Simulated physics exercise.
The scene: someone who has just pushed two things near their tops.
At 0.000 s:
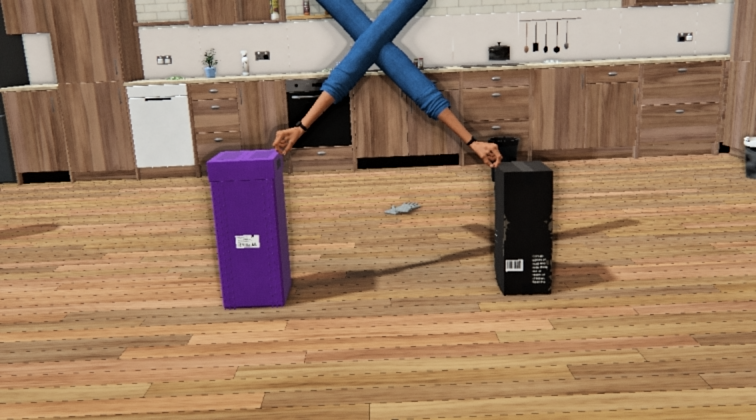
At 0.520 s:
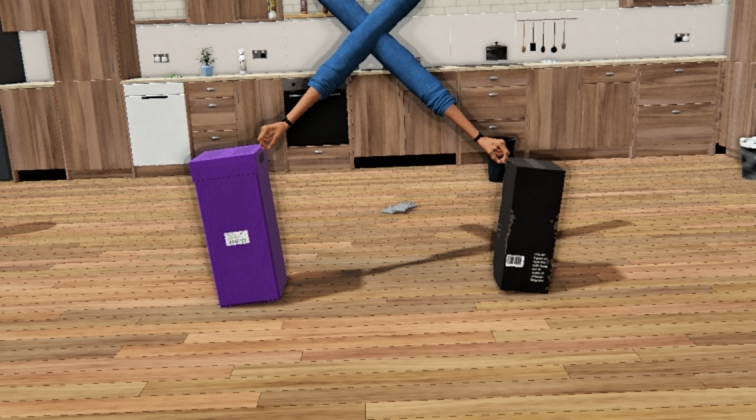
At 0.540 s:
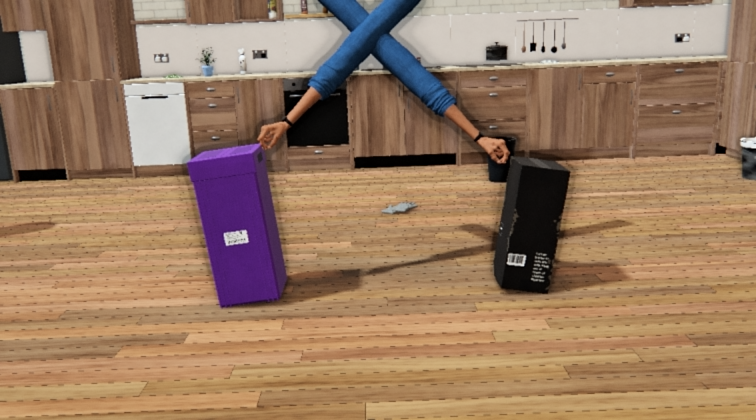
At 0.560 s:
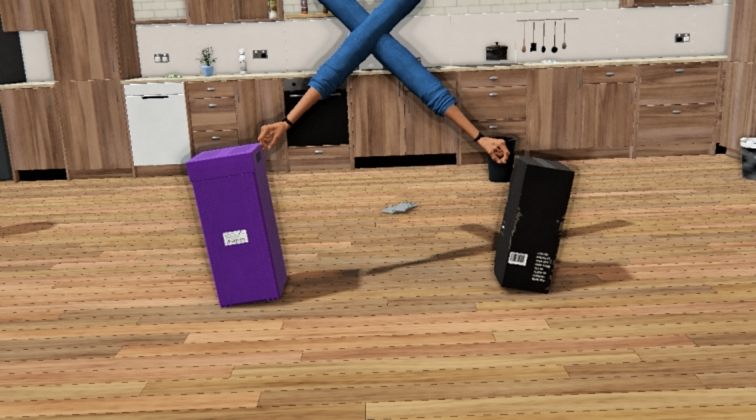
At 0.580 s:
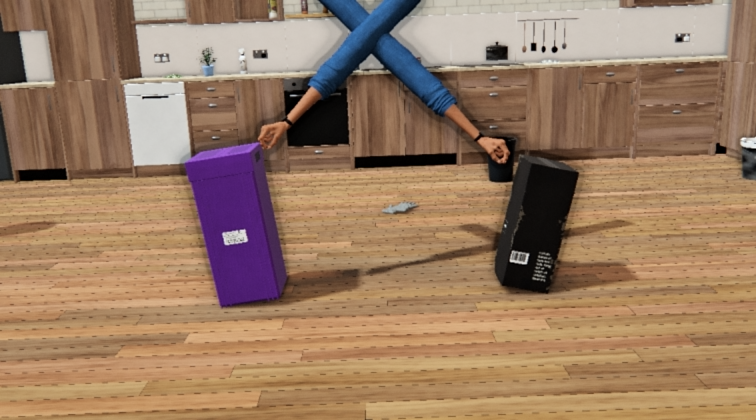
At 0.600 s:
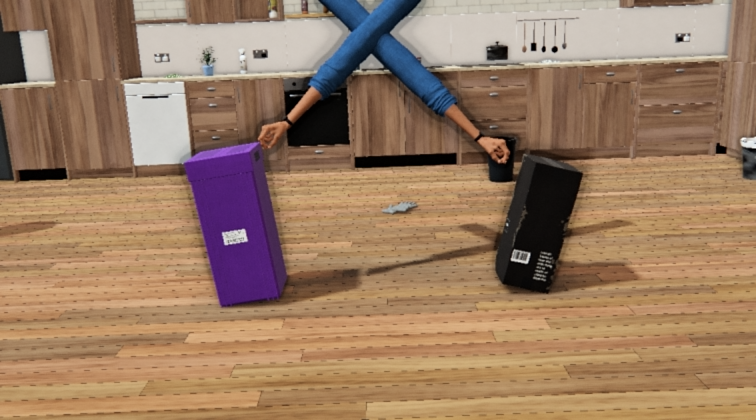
Purple tote and black box tilting away from each other on a kitchen floor after crossed arms push them near their tops.
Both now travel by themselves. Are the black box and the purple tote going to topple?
In the end the black box topples, the purple tote settles on its feet.
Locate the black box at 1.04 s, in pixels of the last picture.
Near (587, 237).
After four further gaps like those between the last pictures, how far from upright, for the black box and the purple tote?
About 20° and 8°.
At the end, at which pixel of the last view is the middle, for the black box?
At about (605, 260).
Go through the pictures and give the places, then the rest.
Black box (522, 227) upright; purple tote (253, 228) upright, in the first frame.
Black box (526, 225) 7° off upright; purple tote (242, 225) 5° off upright, in the second frame.
Black box (529, 224) 9° off upright; purple tote (241, 225) 6° off upright, in the third frame.
Black box (531, 224) 11° off upright; purple tote (241, 224) 7° off upright, in the fourth frame.
Black box (534, 223) 13° off upright; purple tote (240, 224) 7° off upright, in the fifth frame.
Black box (536, 223) 14° off upright; purple tote (240, 224) 7° off upright, in the sixth frame.
After 0.84 s, black box 34° off upright near (558, 223); purple tote upright near (251, 227).
After 1.04 s, black box 63° off upright near (587, 237); purple tote 2° off upright near (253, 225).
At rest (1.9 s), the black box falls over, near (605, 260); the purple tote rocks back upright, near (250, 227).
